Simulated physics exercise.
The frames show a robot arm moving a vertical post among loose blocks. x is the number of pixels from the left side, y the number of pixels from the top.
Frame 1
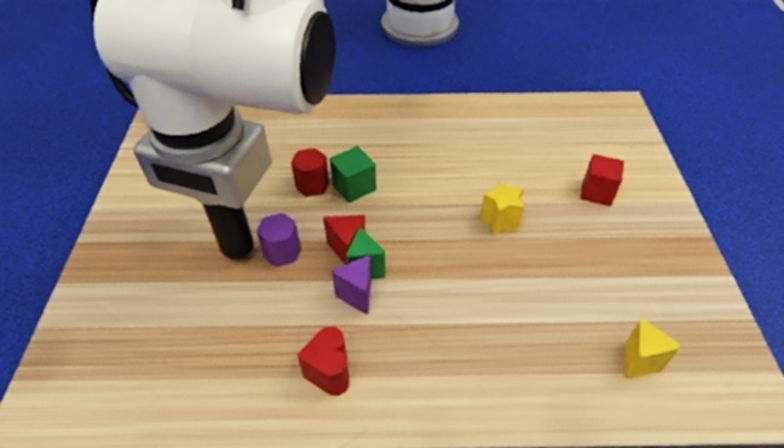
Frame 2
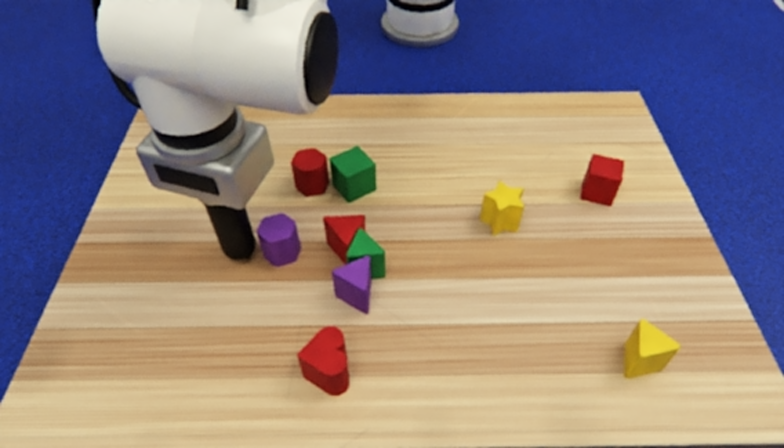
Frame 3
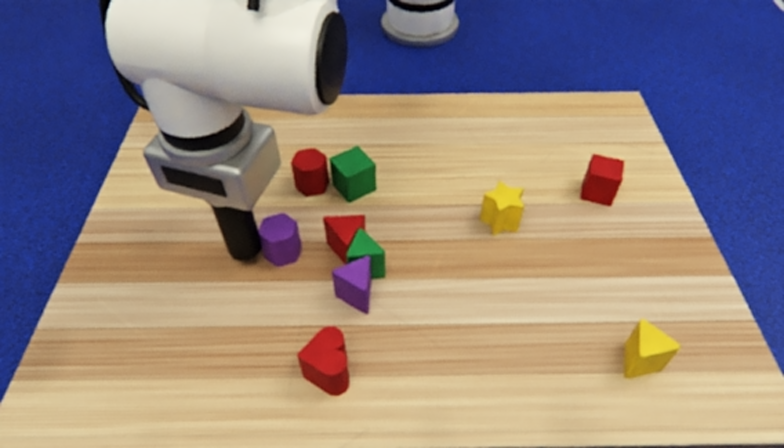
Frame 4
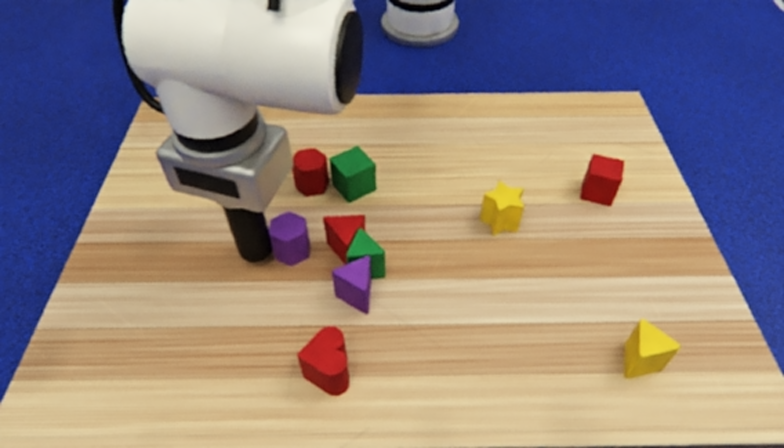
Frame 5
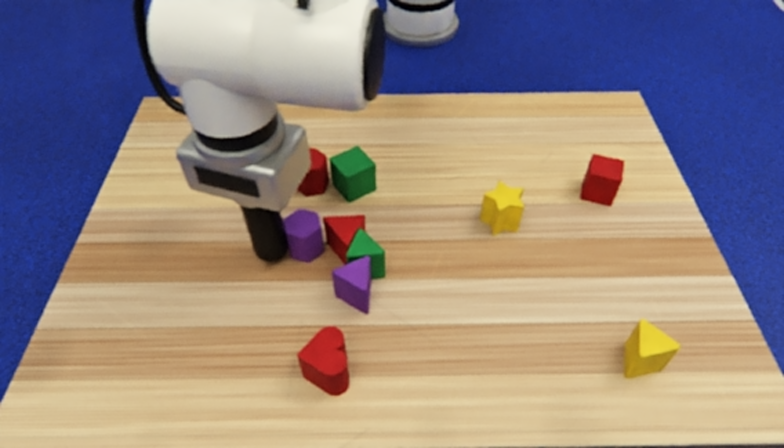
A robot arm moves its black post slightly right, pushing the purple hexagon a short way.
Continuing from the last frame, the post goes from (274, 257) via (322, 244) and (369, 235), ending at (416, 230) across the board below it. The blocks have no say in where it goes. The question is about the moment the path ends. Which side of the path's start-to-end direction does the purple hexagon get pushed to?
Slides left.
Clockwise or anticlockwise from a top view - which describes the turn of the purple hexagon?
The turn is anti-clockwise.
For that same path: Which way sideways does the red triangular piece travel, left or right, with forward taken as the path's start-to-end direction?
Sideways shift: Right.
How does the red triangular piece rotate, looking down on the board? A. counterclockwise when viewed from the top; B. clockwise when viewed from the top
Choice B: Clockwise when viewed from the top.
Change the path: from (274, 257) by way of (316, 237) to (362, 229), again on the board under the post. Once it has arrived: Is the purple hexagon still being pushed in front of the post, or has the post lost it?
It is still ahead of the post.
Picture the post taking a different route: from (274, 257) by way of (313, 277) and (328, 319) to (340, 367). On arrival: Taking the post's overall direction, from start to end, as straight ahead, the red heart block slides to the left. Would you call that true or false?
That is false.
On the path given first. One third of the way, post at (321, 237); purple hexagon at (347, 203), turned 20° anticlockwise; red triangular piece at (370, 217), turned 75° clockwise.
Two thirds of the way, post at (369, 228); purple hexagon at (377, 186), turned 65° anticlockwise; red triangular piece at (394, 220), turned 70° clockwise.
At the end, post at (416, 223); purple hexagon at (380, 183), turned 80° anticlockwise; red triangular piece at (419, 227), turned 110° clockwise; green triangular piece still.
